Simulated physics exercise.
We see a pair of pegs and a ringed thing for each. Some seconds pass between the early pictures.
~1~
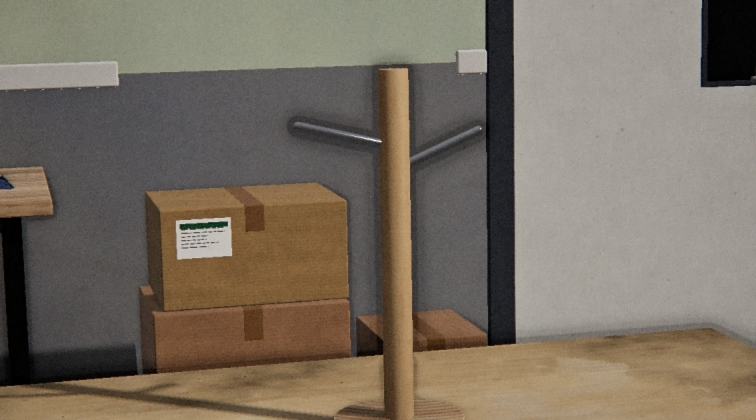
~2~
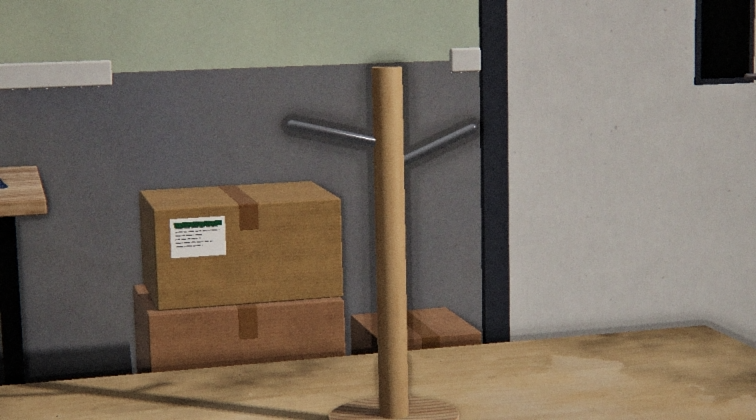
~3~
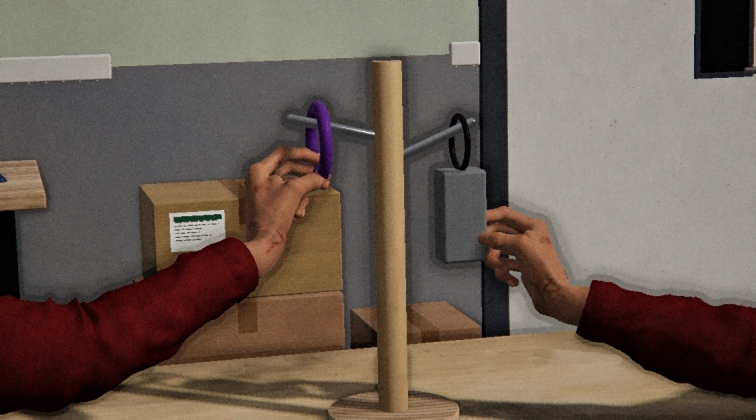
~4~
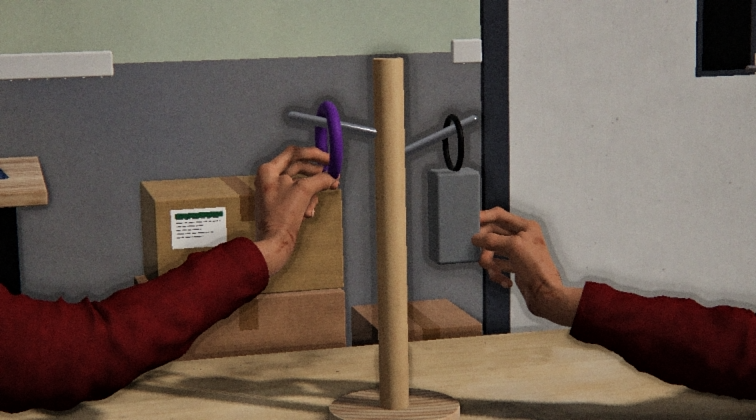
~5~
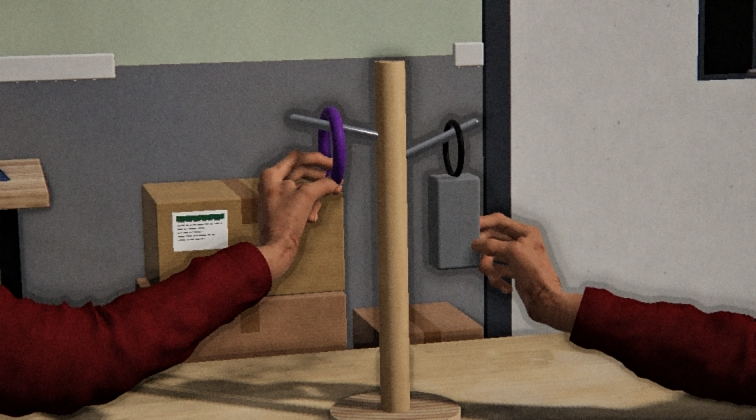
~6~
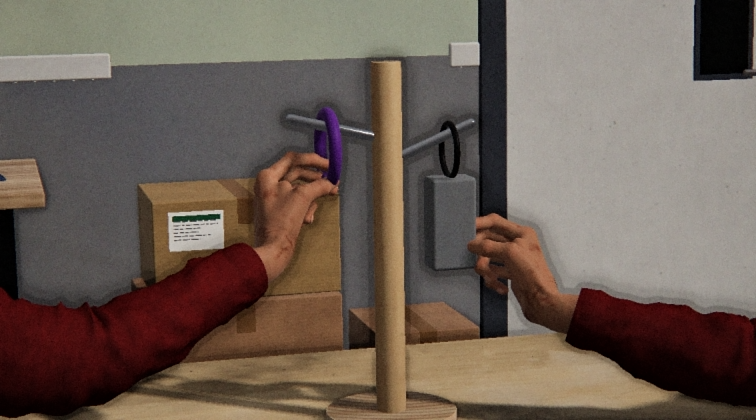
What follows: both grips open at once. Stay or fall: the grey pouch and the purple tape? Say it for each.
Here the grey pouch remains hooked, the purple tape remains hooked.
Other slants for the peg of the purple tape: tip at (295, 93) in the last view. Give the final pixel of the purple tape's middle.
About (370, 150).
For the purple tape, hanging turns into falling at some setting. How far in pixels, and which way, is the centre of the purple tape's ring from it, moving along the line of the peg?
About 40 pixels left.
Then, 0.28 s on from there, grey pouch at rest near (449, 196); purple tape turned 4° from its first pose near (326, 149).
Then, 0.68 s on from there, grey pouch moving near (447, 197); purple tape at rest near (327, 149).
In the end, the grey pouch stays on its peg, near (445, 198); the purple tape stays on its peg, near (328, 149).
